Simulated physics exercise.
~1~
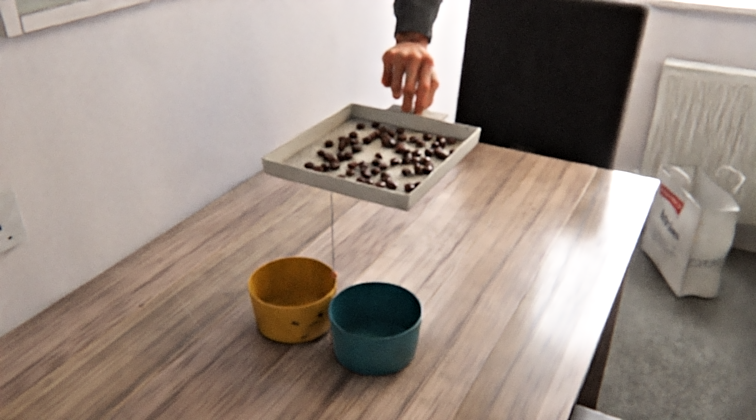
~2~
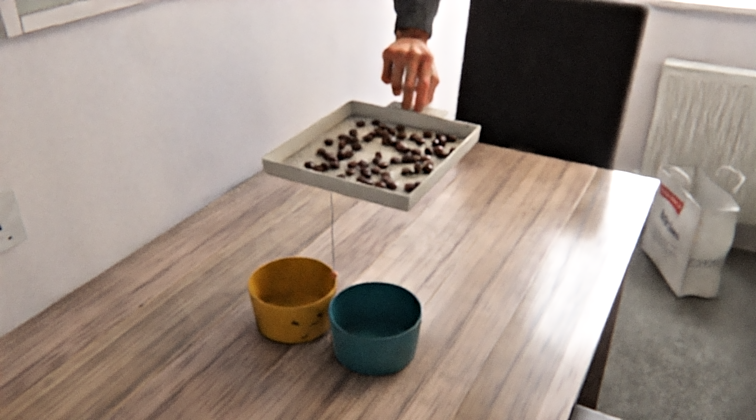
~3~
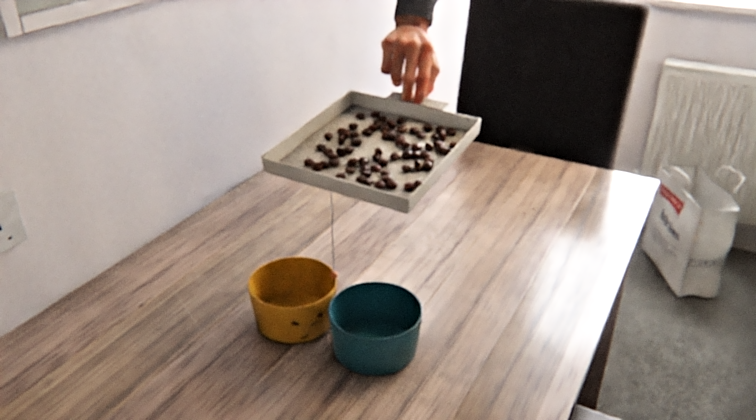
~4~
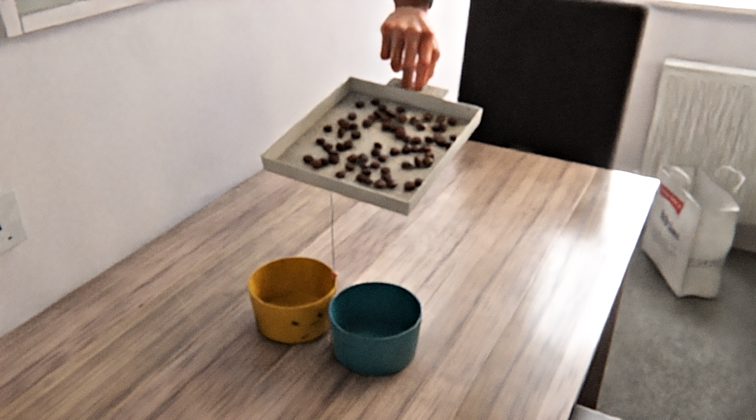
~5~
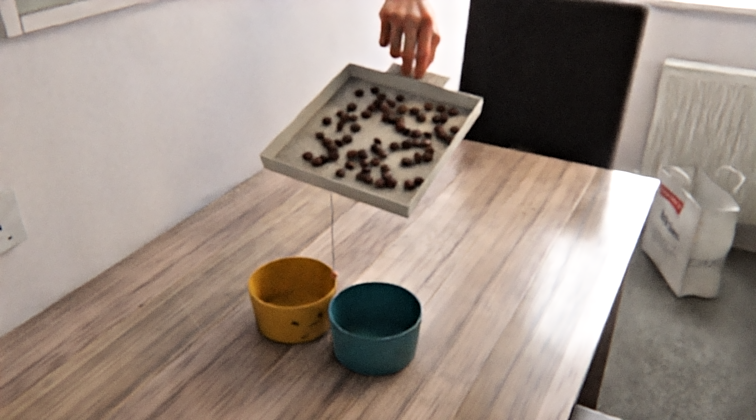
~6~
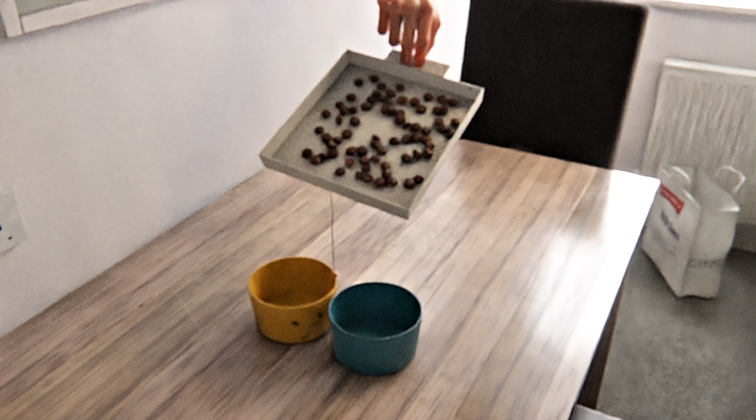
A pale square tray scattered with small dark brown pieces tilts steadily toward the viewer, its far side rising as a hand grips it from behind. Seen from slightly above, it hangs over a wood-grain table, with a mustard-yellow dish at left and a teal one at right below, near a dark chair and white bag. The near edge slants slightly lower at right, while the pieces shift little and the camera stays still.
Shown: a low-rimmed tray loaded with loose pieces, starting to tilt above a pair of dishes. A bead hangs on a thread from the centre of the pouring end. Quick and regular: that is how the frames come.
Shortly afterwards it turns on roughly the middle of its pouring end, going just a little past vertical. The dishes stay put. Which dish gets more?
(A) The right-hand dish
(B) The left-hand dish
Option A: The right-hand dish.
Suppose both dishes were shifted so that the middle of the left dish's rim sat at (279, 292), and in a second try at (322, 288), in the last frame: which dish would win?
Results - the dish on the right side first, the dish on the right side second.
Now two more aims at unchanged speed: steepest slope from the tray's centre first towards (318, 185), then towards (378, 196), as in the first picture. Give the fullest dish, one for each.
Results - the dish on the left side first, the dish on the right side second.
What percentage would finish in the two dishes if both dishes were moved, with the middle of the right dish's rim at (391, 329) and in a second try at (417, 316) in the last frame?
It would be roughly 100 per cent for the first and roughly 70 per cent for the second.
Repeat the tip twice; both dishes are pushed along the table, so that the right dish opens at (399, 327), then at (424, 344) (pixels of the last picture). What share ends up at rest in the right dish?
Around 70 and around 20 per cent, in that order.
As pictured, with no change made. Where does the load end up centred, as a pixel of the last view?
The centre ends up roughly at (374, 349).
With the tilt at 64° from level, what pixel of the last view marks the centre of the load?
At about (376, 179).
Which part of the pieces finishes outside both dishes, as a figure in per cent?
I'd put it close to 20 per cent.
Shortly afterwards, tray tipped steeply; the whole lot on the tray.
Next, tray tipped past a quarter turn; near two thirds on the tray; a little in the right dish; a little outside both; a little in the air.
Some moments later, tray tipped past a quarter turn; the bulk in the right dish; near a quarter outside both.
In the end, tray tipped past a quarter turn; the bulk in the right dish; none at all in the left dish; near a quarter outside both.
